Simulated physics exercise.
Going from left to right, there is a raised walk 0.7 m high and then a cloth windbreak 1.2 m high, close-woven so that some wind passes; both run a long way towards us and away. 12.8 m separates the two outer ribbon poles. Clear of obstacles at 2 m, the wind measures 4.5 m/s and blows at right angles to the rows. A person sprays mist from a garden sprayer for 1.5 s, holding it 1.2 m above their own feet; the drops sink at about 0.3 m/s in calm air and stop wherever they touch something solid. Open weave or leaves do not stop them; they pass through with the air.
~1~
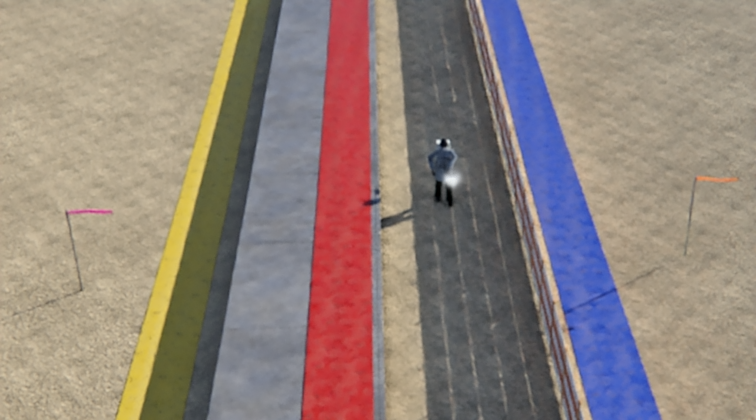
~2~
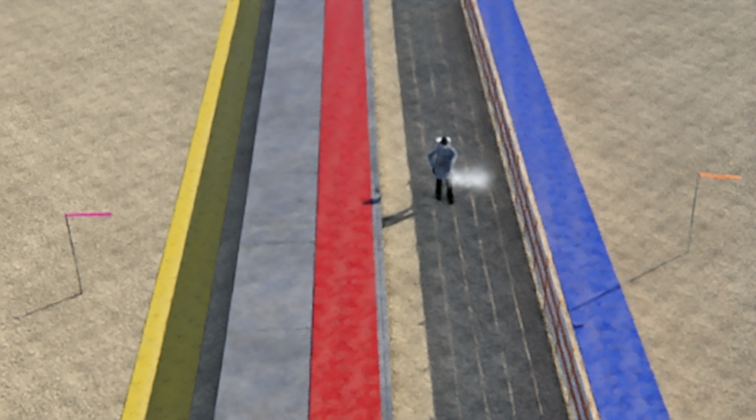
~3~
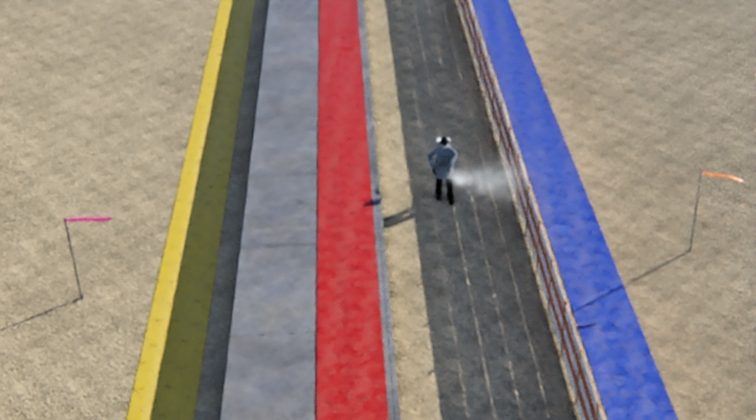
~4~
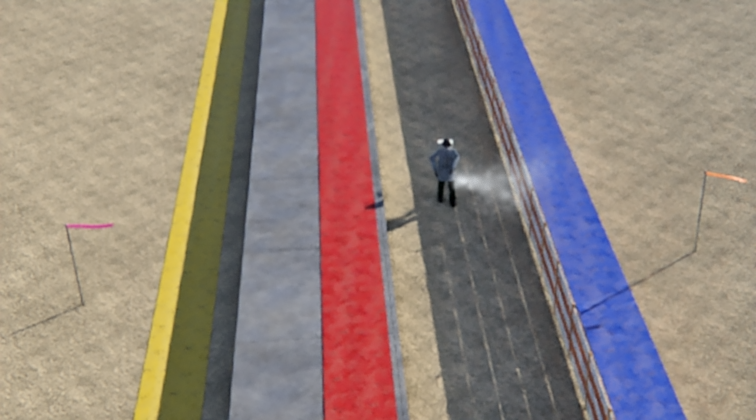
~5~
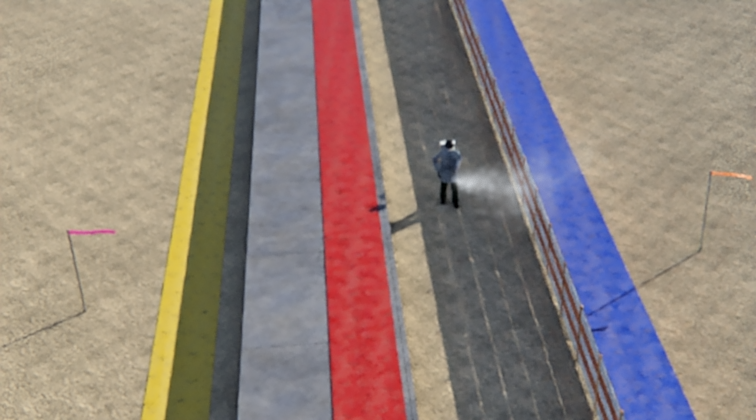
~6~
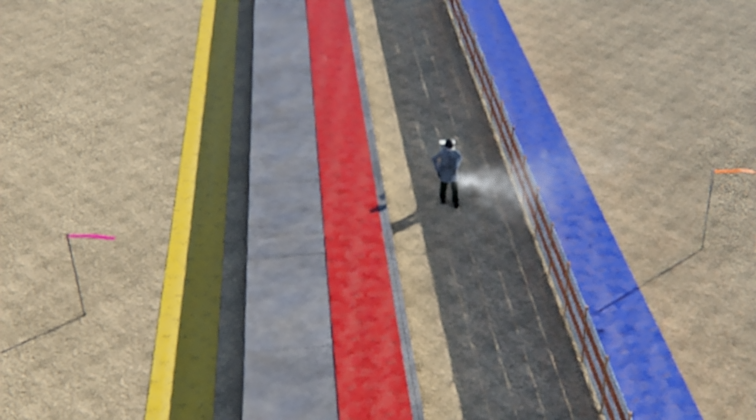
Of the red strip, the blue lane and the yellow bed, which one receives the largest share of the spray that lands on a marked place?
The blue one.
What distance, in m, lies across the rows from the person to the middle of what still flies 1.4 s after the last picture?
Roughly 3.0 m.
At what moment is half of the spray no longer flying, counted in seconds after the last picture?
Around 3.0 seconds.
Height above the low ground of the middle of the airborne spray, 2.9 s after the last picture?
The middle is at about 0.6 m above the low ground.
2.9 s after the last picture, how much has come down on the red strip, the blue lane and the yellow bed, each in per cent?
About 0 per cent red, 15 per cent blue and 0 per cent yellow.
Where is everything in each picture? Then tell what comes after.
In the first frame, the left ribbon ends at (112, 212), leaning 85 degrees to the right, the spray in the air spans x = 445 to 455 around y = 180 and it comes from (451, 176).
In the second frame, the right ribbon ends at (741, 179), leaning 80 degrees to the right, the spray in the air spans x = 450 to 490 around y = 175, the yellow one passes (187, 270), the red one passes (345, 236) and the blue one passes (580, 254).
In the third frame, the left ribbon ends at (111, 219), leaning 85 degrees to the right, the spray in the air spans x = 455 to 520 around y = 180 and the top of the raised walk crosses (313, 203).
In the fourth frame, the right ribbon ends at (747, 181), leaning 75 degrees to the right, the spray in the air spans x = 460 to 555 around y = 180, the yellow one passes (199, 217), the red one passes (346, 182) and the blue one passes (563, 196).
In the fifth frame, the left ribbon ends at (116, 233), leaning 85 degrees to the right and the spray in the air spans x = 460 to 590 around y = 180.
In the sixth frame, the spray in the air spans x = 465 to 620 around y = 180 and the top of the cloth windbreak crosses (532, 174).
Then, 1.4 s after the last picture, 0 % lies on the yellow bed, 0 % on the red strip and 4 % on the blue lane; 23 % has touched down or left; the middle of what still flies is 0.8 m above the low ground, near (594, 184).
Then, 2.9 s after the last picture, 0 % lies on the yellow bed, 0 % on the red strip and 14 % on the blue lane; 46 % has touched down or left; the middle of what still flies is 0.7 m above the low ground, near (729, 181).
Then, 6.9 s after the last picture, 0 % lies on the yellow bed, 0 % on the red strip and 19 % on the blue lane; 83 % has touched down or left.
Then, 18.9 s after the last picture, 0 % lies on the yellow bed, 0 % on the red strip and 19 % on the blue lane; 100 % has touched down or left.
Then, 43.9 s after the last picture, 0 % lies on the yellow bed, 0 % on the red strip and 19 % on the blue lane; 100 % has touched down or left.
